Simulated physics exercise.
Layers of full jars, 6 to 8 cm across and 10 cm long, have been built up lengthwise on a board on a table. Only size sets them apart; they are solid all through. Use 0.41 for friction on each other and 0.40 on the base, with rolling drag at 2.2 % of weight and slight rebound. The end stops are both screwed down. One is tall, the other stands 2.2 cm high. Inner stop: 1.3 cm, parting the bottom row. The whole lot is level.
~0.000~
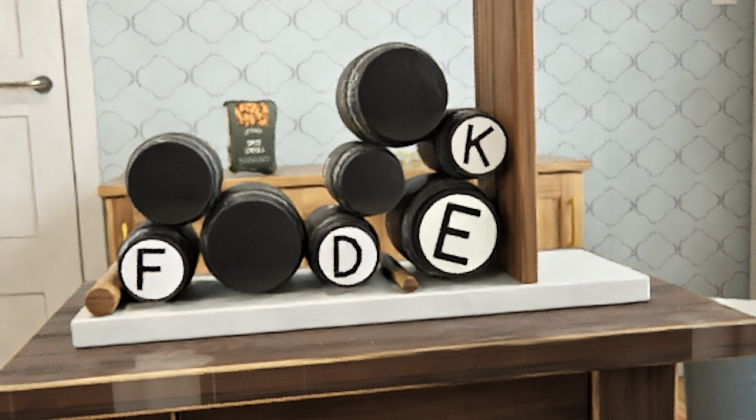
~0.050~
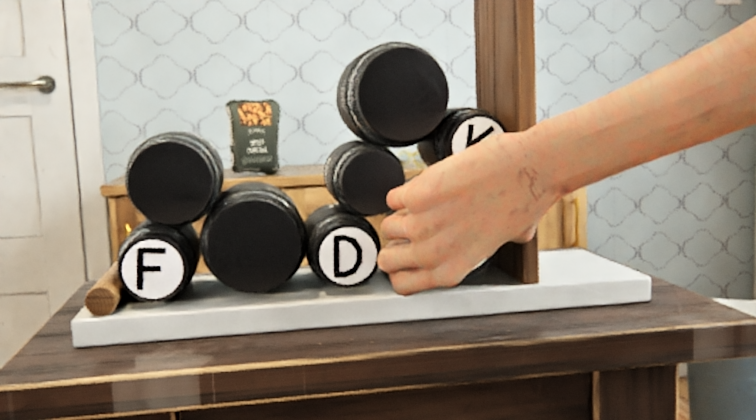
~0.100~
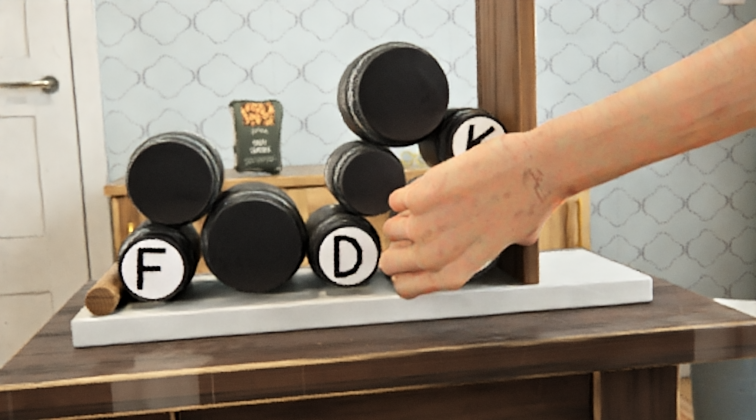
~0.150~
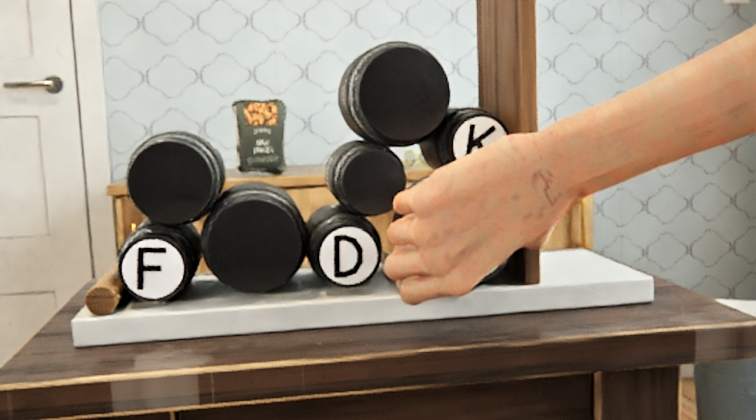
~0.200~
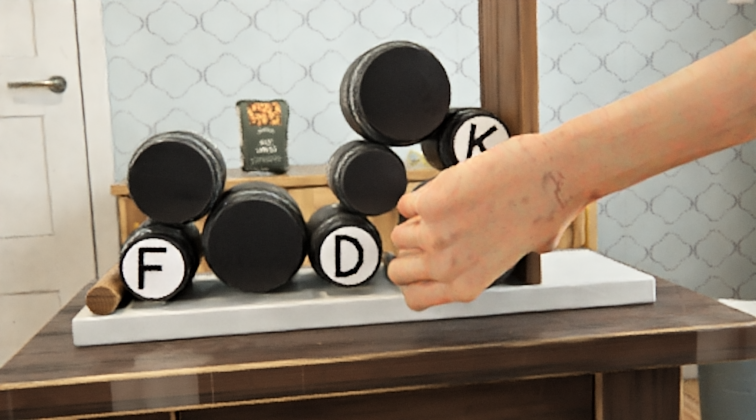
In this clip, black-ended jars, some lettered, sit stacked on a white board on a wooden table as a hand reaches in from the right, covers the jar marked E, and shifts slightly while the visible jars stay still.
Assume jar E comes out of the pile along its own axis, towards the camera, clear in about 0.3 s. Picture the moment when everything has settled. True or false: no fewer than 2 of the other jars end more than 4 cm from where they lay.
True.
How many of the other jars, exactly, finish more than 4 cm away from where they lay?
A total of 3.
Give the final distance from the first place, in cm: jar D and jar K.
Jar D: 1, jar K: 8.
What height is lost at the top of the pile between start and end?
Roughly 5 cm.
By 0.44 s, 0 now displaced over 4 cm; K 3.1 cm down.
By 0.51 s, 2 now displaced over 4 cm; K 8 cm down.
By 0.59 s, 3 now displaced over 4 cm; K 8 cm down.
All still by 0.9 s, 3 moved over 4 cm; not one over the end stops; K 8 cm down; top of the pile 17 cm high, from 22 cm.
